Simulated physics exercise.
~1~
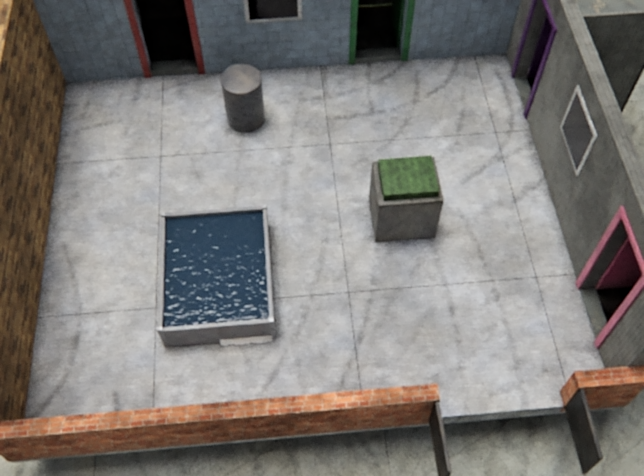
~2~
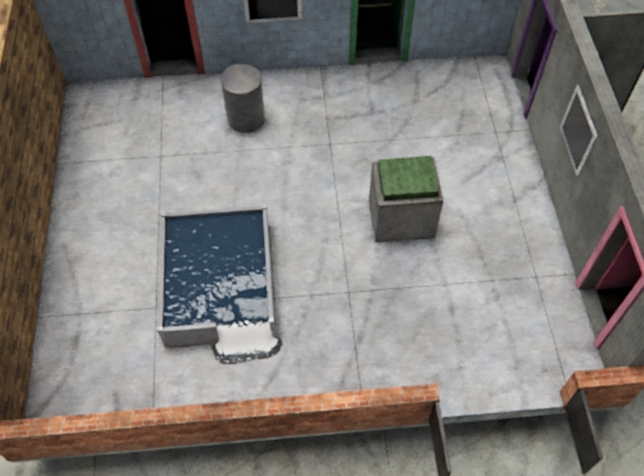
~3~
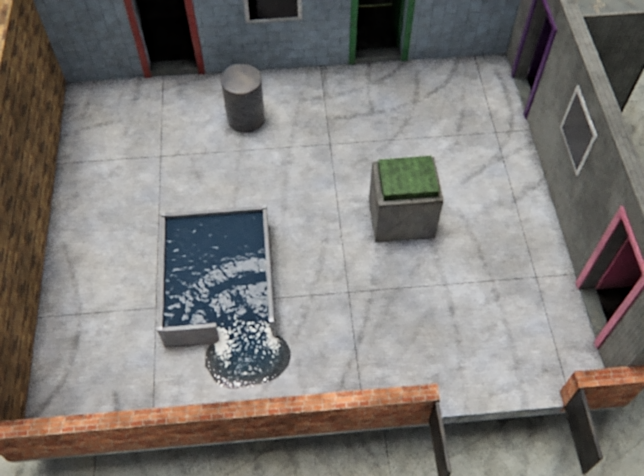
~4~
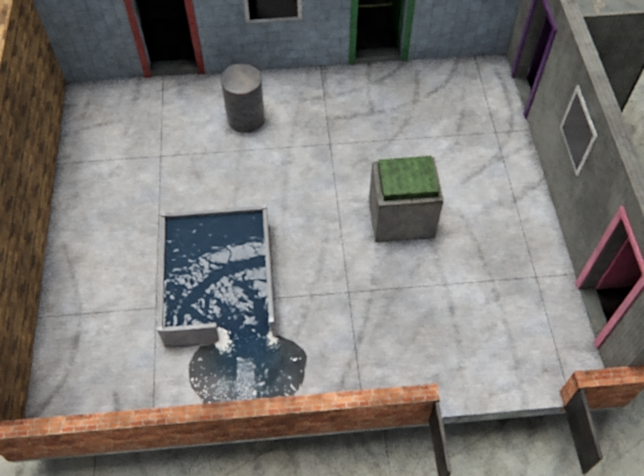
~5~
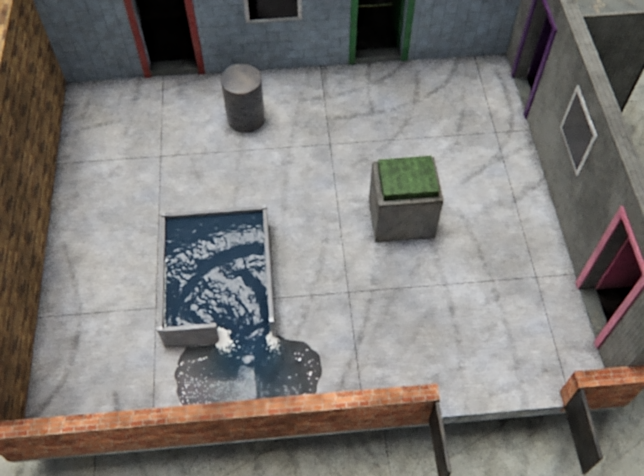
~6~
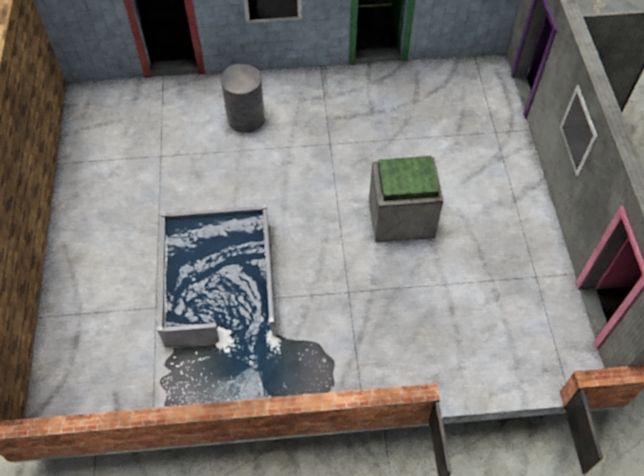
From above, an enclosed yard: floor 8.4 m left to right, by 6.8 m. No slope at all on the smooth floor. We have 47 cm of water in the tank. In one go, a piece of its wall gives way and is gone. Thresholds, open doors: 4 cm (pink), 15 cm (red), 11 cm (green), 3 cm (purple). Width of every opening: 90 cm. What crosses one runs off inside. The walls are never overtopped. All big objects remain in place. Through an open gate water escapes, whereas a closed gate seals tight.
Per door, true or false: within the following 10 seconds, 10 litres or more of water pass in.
Pink door: True. Red door: False. Green door: False. Purple door: False.
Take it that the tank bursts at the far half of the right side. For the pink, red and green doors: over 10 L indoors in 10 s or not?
Pink exceeds; red falls short; green falls short.
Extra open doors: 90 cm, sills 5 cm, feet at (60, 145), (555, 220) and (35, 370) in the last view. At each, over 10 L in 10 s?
The first one doesn't reach it, the second one doesn't reach it, and the third one exceeds it.
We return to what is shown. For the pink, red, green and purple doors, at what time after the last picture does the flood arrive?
Going door by door, pink gets it at 2.2 s, red at 7.5 s, green not in the 10 s, purple at 6.0 s.
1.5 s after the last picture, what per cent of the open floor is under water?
About 15 per cent.
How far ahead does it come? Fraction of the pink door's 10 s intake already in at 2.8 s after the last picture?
I'd say close to 5 percent.
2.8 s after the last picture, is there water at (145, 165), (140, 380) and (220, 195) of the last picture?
Going in order, clear, then covered, then clear.
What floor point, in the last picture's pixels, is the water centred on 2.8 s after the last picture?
Roughly (247, 330).
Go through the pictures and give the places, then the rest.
In the first picture, still water, 47 cm deep, in the tank at (216, 268).
In the second picture, the front is at (219, 354), 0.5 m from the gap at (245, 332); 0.2 m2 of floor is under water; 47 cm left at the back of the tank.
In the third picture, water pours out at (245, 333) and has run 0.7 m, to (224, 380); typically 8 cm deep outside, 47 cm at the tank's back.
In the fourth picture, water pours out at (245, 333) and has run 1.2 m, to a hidden place; typically 5 cm deep outside, 47 cm at the tank's back.
In the fifth picture, water pours out at (245, 333) and has run 1.4 m, to a hidden place; typically 5 cm deep outside, 47 cm at the tank's back.
In the sixth picture, water pours out at (245, 333) and has run 1.6 m, to a hidden place; typically 6 cm deep outside, 47 cm at the tank's back.
Then, 0.7 s after the last picture water covers 5 % of the floor and is deepest (30 cm) near (253, 405); pink door not reached, red door not reached, green door not reached, purple door not reached.
Then, 1.5 s after the last picture water covers 15 % of the floor and is deepest (28 cm) near (253, 405); pink door not reached, red door not reached, green door not reached, purple door not reached.
Then, 2.8 s after the last picture water covers 30 % of the floor and is deepest (18 cm) near (254, 417); pink door 9 cm at the sill, 2 L in, red door not reached, green door not reached, purple door not reached.
Then, 5.3 s after the last picture water covers 45 % of the floor and is deepest (13 cm) near (254, 417); pink door 7 cm at the sill, 37 L in, red door not reached, green door not reached, purple door not reached.
Then, 9.3 s after the last picture water covers 70 % of the floor and is deepest (7 cm) near (229, 419); pink door 4 cm at the sill, 51 L in, red door 3 cm at the sill, 0 L in, green door not reached, purple door 2 cm at the sill, 0 L in.
